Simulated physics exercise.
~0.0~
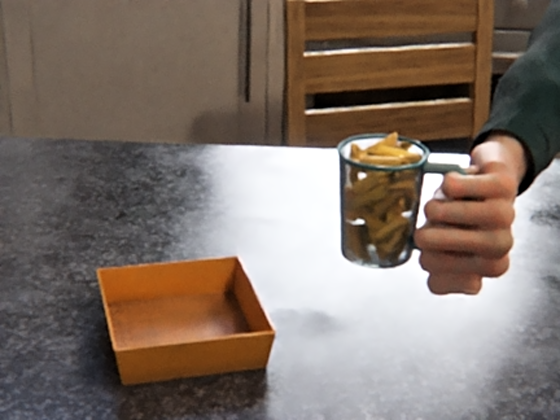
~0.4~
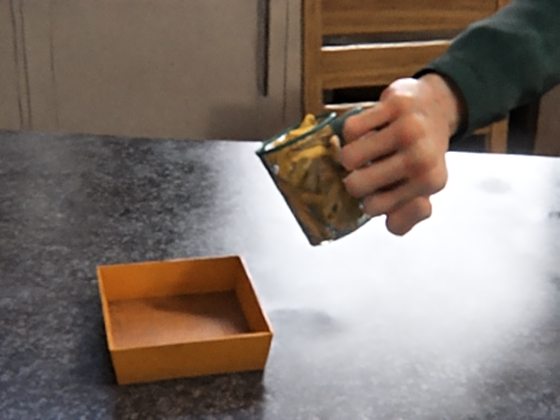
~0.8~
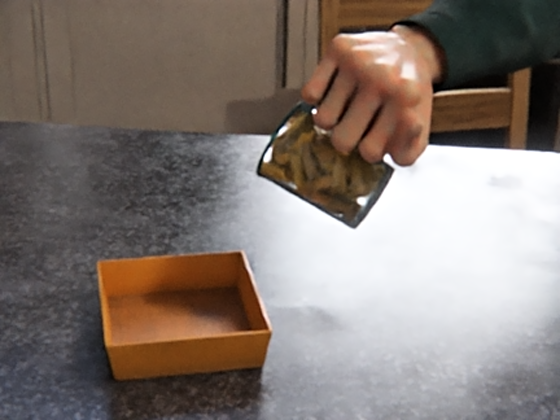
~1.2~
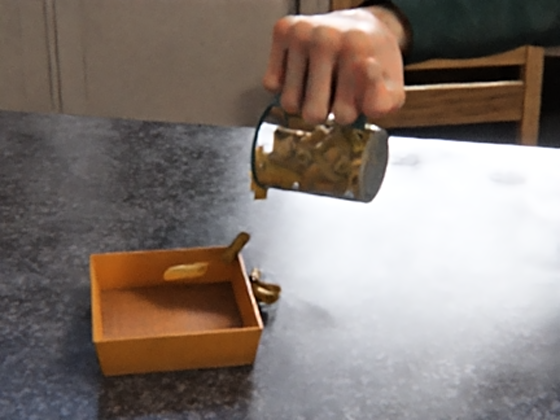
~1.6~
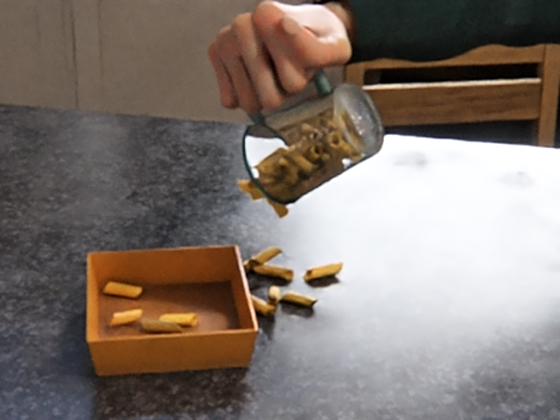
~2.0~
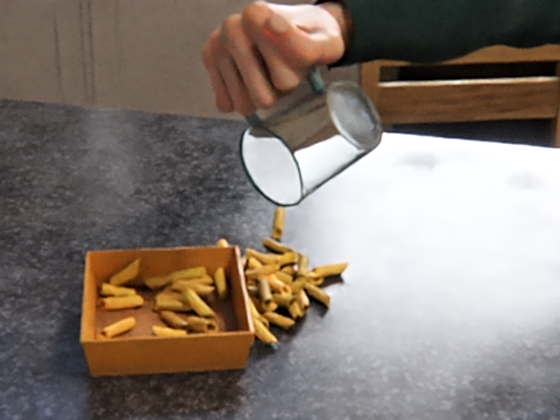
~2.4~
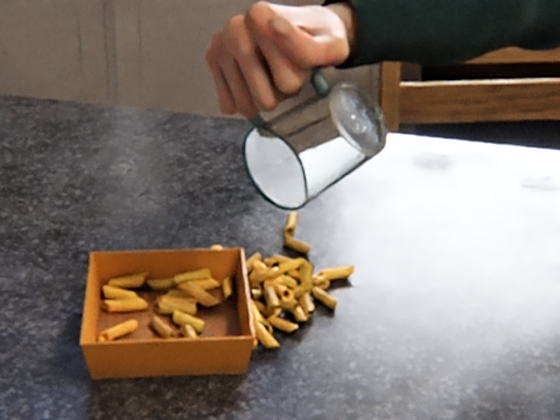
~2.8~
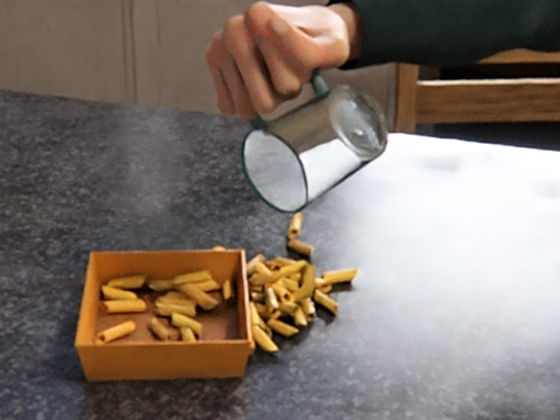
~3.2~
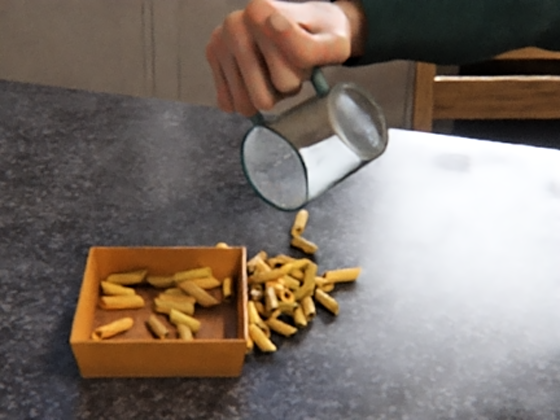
At first, a hand in a dark green sleeve holds a clear cup full of dry pasta tubes upright over a dark speckled table, to the right of a shallow orange tin. The hand moves left and tips the cup toward the tin until it lies on its side. A few pieces slide out, some landing in the tin and others beside it. The cup tips further, mouth down, and the rest pours out. Finally the hand holds the empty cup still, with some pasta in the tin and a larger heap on the table against its right side.
